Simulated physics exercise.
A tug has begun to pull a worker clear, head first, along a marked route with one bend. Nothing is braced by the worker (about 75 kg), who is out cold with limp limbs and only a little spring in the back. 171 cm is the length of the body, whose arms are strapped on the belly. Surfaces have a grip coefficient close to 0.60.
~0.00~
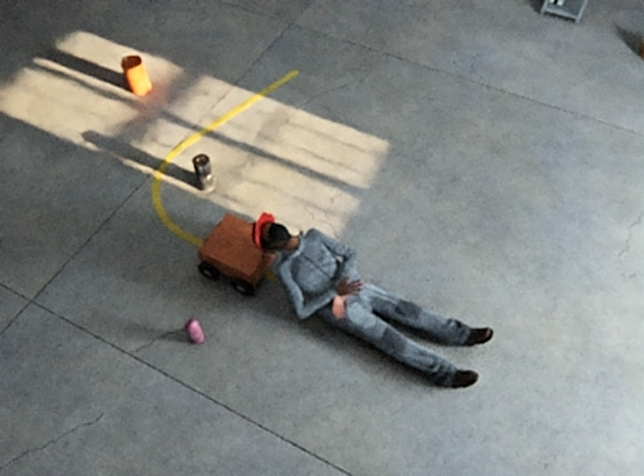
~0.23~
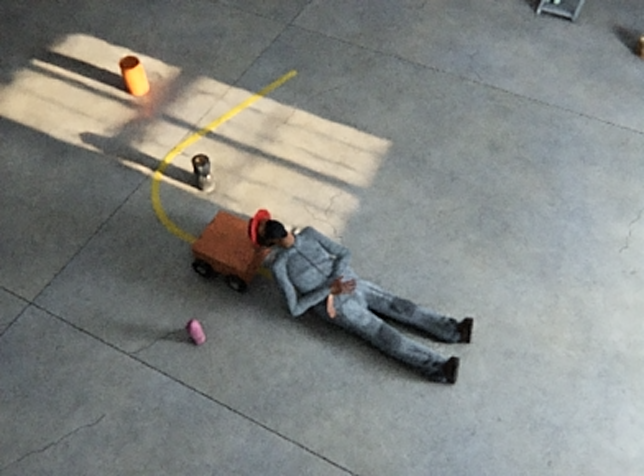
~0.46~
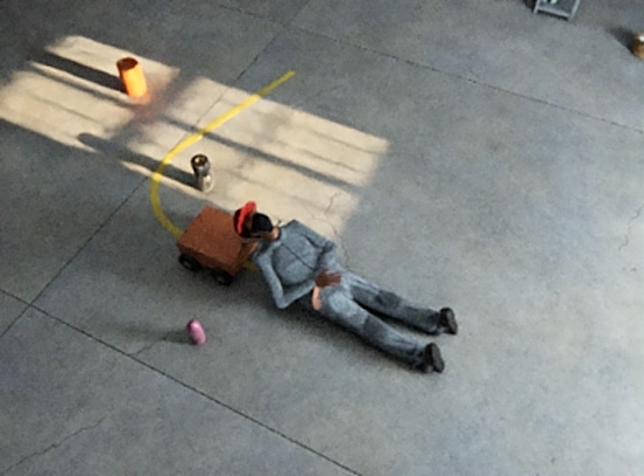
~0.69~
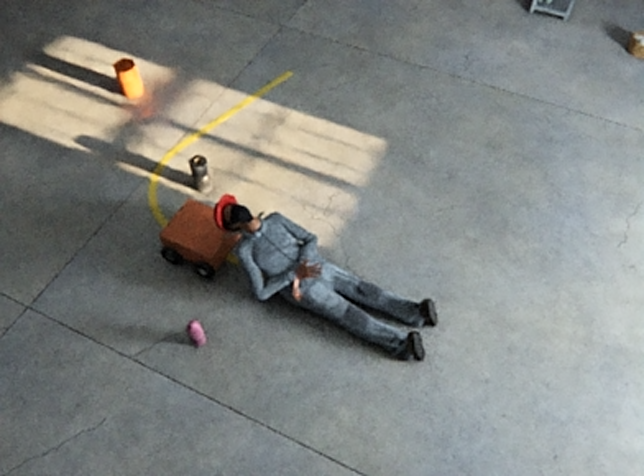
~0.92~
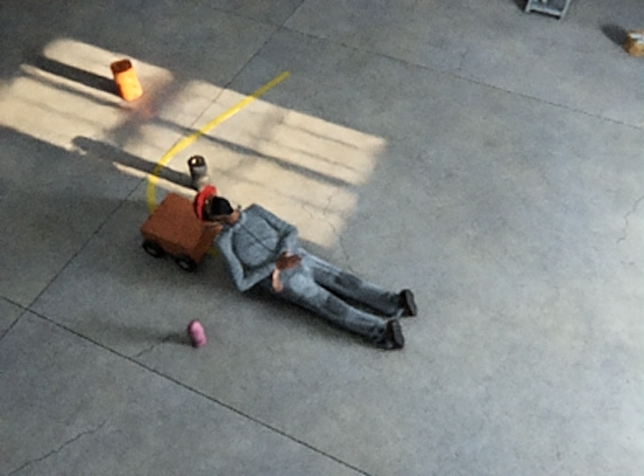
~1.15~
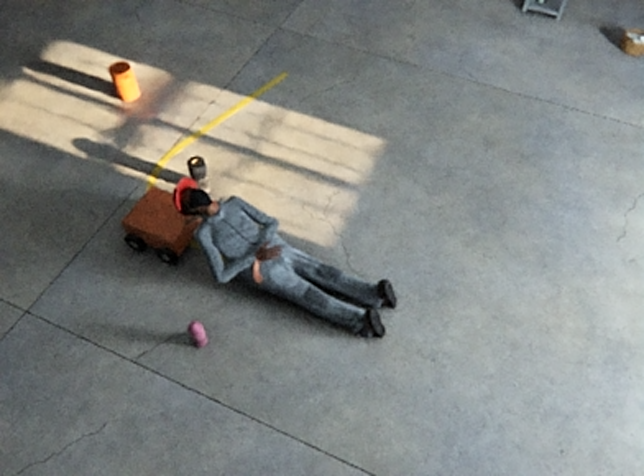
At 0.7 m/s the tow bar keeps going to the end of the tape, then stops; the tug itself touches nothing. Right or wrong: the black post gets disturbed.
Right.
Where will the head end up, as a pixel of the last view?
I'd expect it close to pixel (294, 14).
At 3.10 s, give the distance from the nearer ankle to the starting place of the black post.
70 cm or so.
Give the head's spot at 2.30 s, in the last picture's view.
I'd put it somewhere around (121, 147).
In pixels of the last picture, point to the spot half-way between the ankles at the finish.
Somewhere close to (216, 142).
After 2.30 s the black post is where it stood, near (199, 175) in the last picture's view; the orange bin where it stood; the nearer ankle is 104 cm from that spot.
After 3.10 s the black post is where it stood, near (199, 175) in the last picture's view; the orange bin where it stood; the nearer ankle is 70 cm from that spot.
After 3.90 s the black post is 22 cm from where it stood, near (217, 159) in the last picture's view; the orange bin where it stood; the nearer ankle is 37 cm from that spot.
After 4.70 s the black post is 39 cm from where it stood, near (233, 148) in the last picture's view; the nearer ankle is 7 cm from that spot.
By 5.6 s, black post gets knocked; pink bottle stays put; orange bin stays put.
